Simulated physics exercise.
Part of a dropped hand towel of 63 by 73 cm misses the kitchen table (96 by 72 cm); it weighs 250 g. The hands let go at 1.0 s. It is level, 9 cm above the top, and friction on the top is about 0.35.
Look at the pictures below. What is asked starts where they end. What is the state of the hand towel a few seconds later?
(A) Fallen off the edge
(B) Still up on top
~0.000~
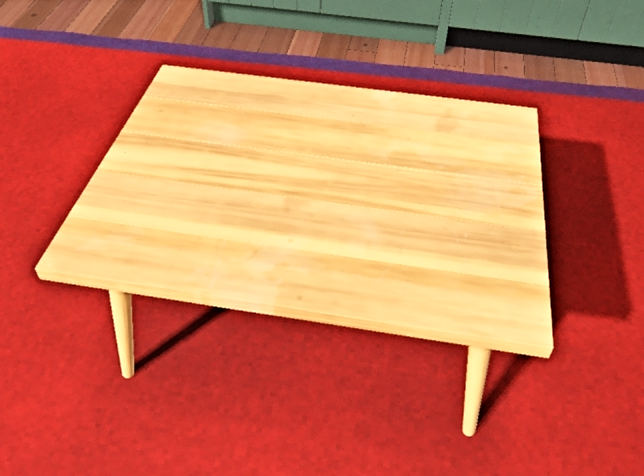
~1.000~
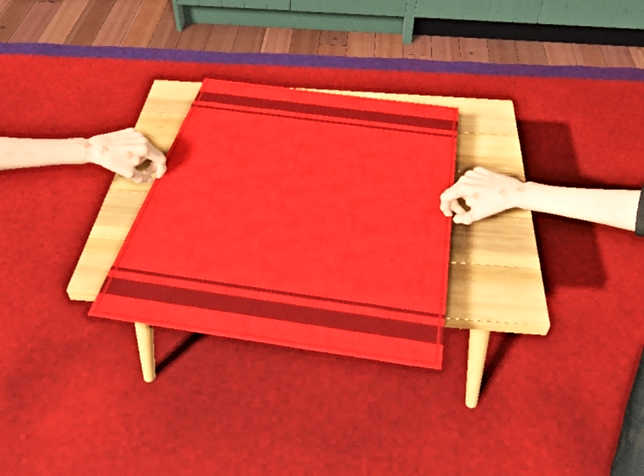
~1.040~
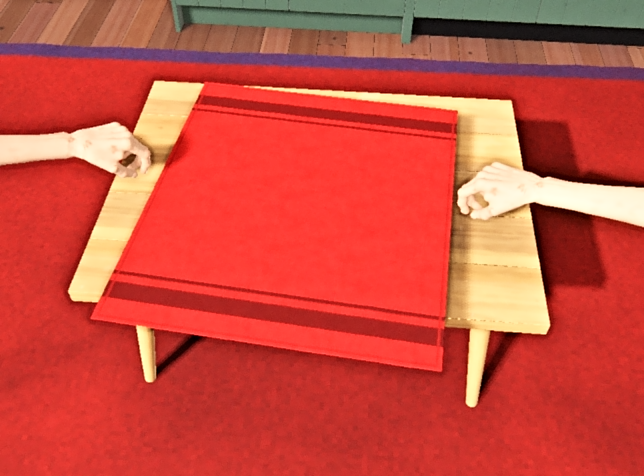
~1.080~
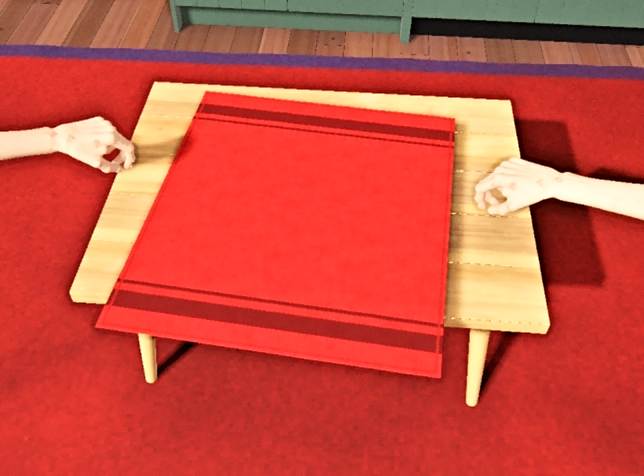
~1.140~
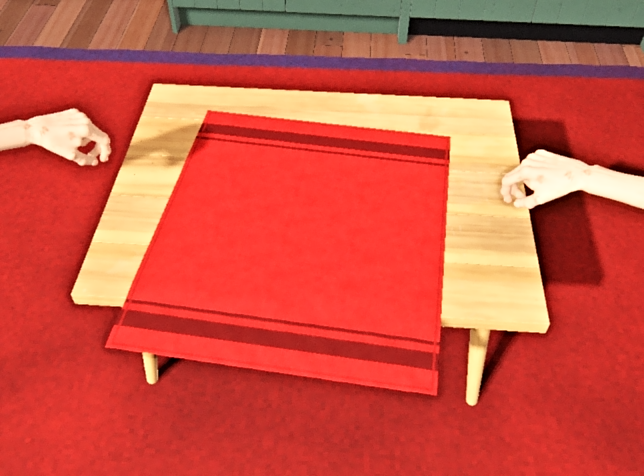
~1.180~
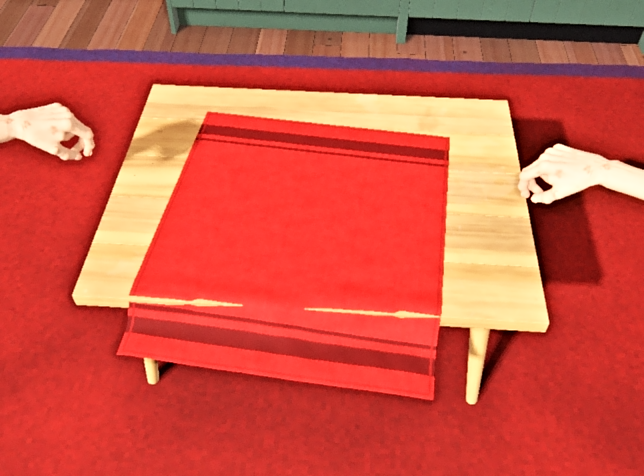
Still up on top.
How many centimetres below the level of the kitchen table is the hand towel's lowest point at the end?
Around 16 centimetres.
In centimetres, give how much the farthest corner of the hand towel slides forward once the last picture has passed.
Around 0 cm forward.
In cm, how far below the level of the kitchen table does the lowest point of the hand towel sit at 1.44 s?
It hangs about 10 cm below the top.
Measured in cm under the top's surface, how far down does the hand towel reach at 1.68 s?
Depth under surface at that time: Approx. 12 centimetres.
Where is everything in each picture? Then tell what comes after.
The bare kitchen table, in the first picture.
Hand towel corners (88, 315) (205, 79) (458, 108) (441, 369), in the second picture.
Hand towel corners (91, 318) (205, 83), in the third picture.
Hand towel corners (96, 327) (206, 91), in the fourth picture.
Hand towel corners (106, 347) (208, 110), in the fifth picture.
Hand towel corners (207, 112) (450, 137), in the sixth picture.
At 1.4 s, 80 % of the hand towel is still over the top.
At 1.7 s, 80 % of the hand towel is still over the top.
At 1.9 s, 80 % of the hand towel is still over the top.
At 2.2 s, 80 % of the hand towel is still over the top.
At 4.4 s, 80 % of the hand towel is still over the top.
